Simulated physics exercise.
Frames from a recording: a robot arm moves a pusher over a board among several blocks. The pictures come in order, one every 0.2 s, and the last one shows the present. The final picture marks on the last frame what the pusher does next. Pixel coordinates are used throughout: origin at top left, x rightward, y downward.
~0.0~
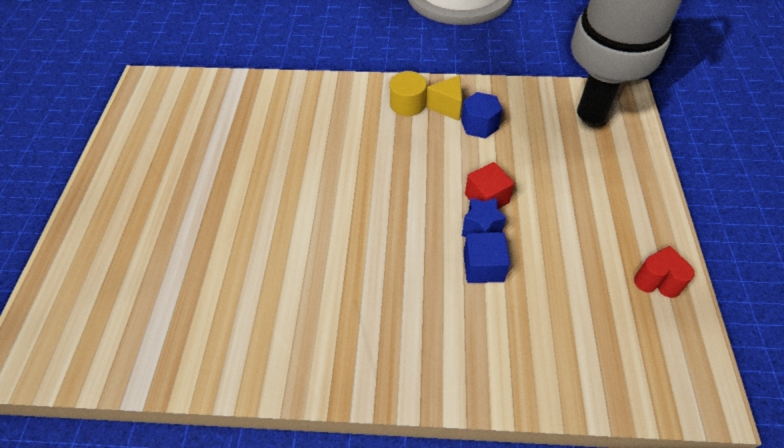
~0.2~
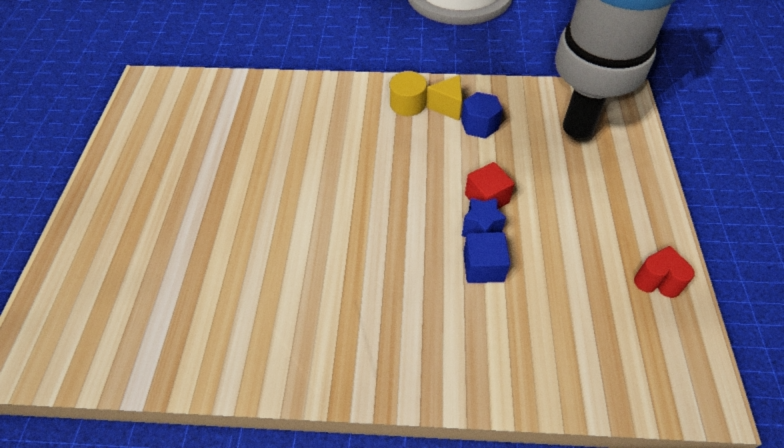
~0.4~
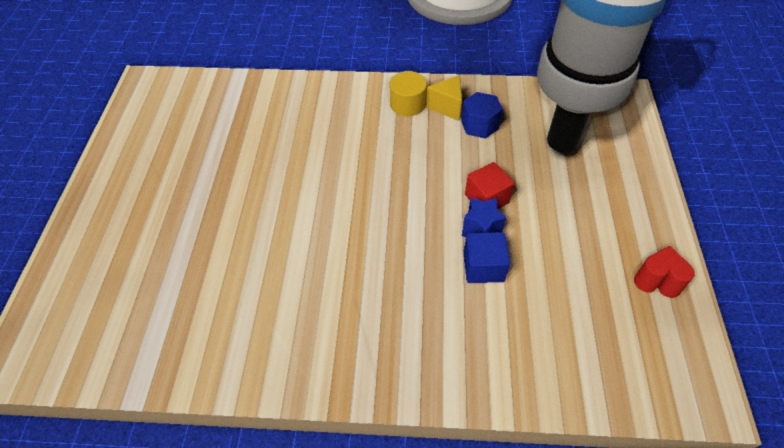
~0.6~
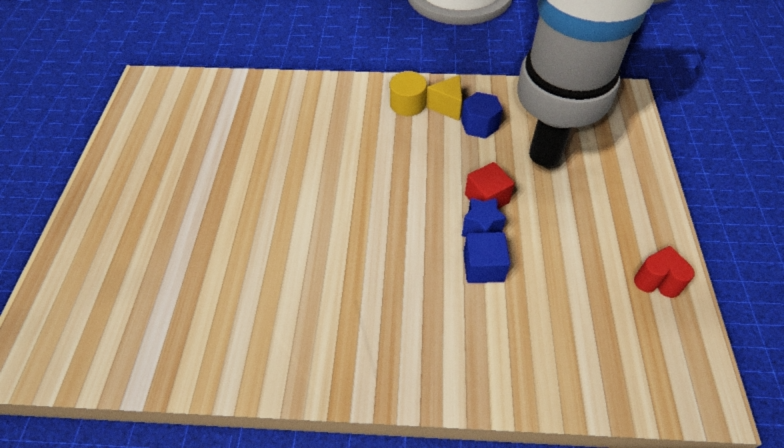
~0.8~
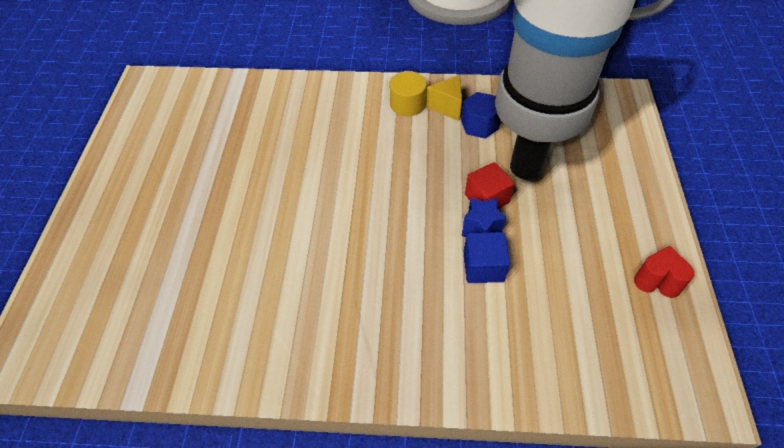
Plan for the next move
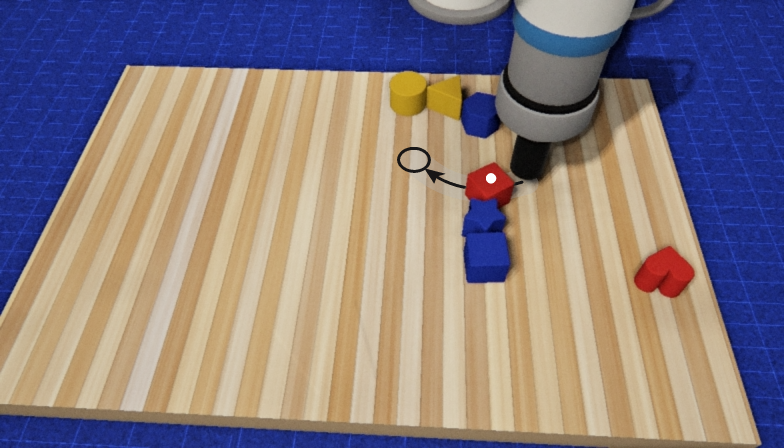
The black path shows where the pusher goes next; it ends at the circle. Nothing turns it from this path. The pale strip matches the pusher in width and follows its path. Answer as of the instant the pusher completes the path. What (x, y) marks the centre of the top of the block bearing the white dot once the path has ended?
Just about (451, 191).
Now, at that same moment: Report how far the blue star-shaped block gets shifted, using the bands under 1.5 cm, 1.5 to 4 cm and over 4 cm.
Of the three bands, it's under 1.5 cm.
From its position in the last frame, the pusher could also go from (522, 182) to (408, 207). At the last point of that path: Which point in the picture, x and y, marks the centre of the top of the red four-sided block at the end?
Its top centre lands on (412, 215).
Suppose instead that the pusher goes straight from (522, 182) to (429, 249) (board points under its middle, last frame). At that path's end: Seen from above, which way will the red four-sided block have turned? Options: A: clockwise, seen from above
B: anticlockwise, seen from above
That would be A.
Drawn move, from (522, 182) via (483, 189) and (444, 181), ending at (414, 160); the dot is on the red four-sided block.
The first path, step by step. One third of the way, pusher at (485, 175); blue star-shaped block at (480, 216), turned 30° anticlockwise; red four-sided block at (463, 187), turned 20° anticlockwise.
Two thirds of the way, pusher at (445, 166); blue star-shaped block at (479, 216), turned 35° anticlockwise; red four-sided block at (451, 191), turned 40° anticlockwise.
At the end, pusher at (414, 145); yellow round block still; blue star-shaped block at (479, 216), turned 35° anticlockwise; red four-sided block at (451, 191), turned 40° anticlockwise.
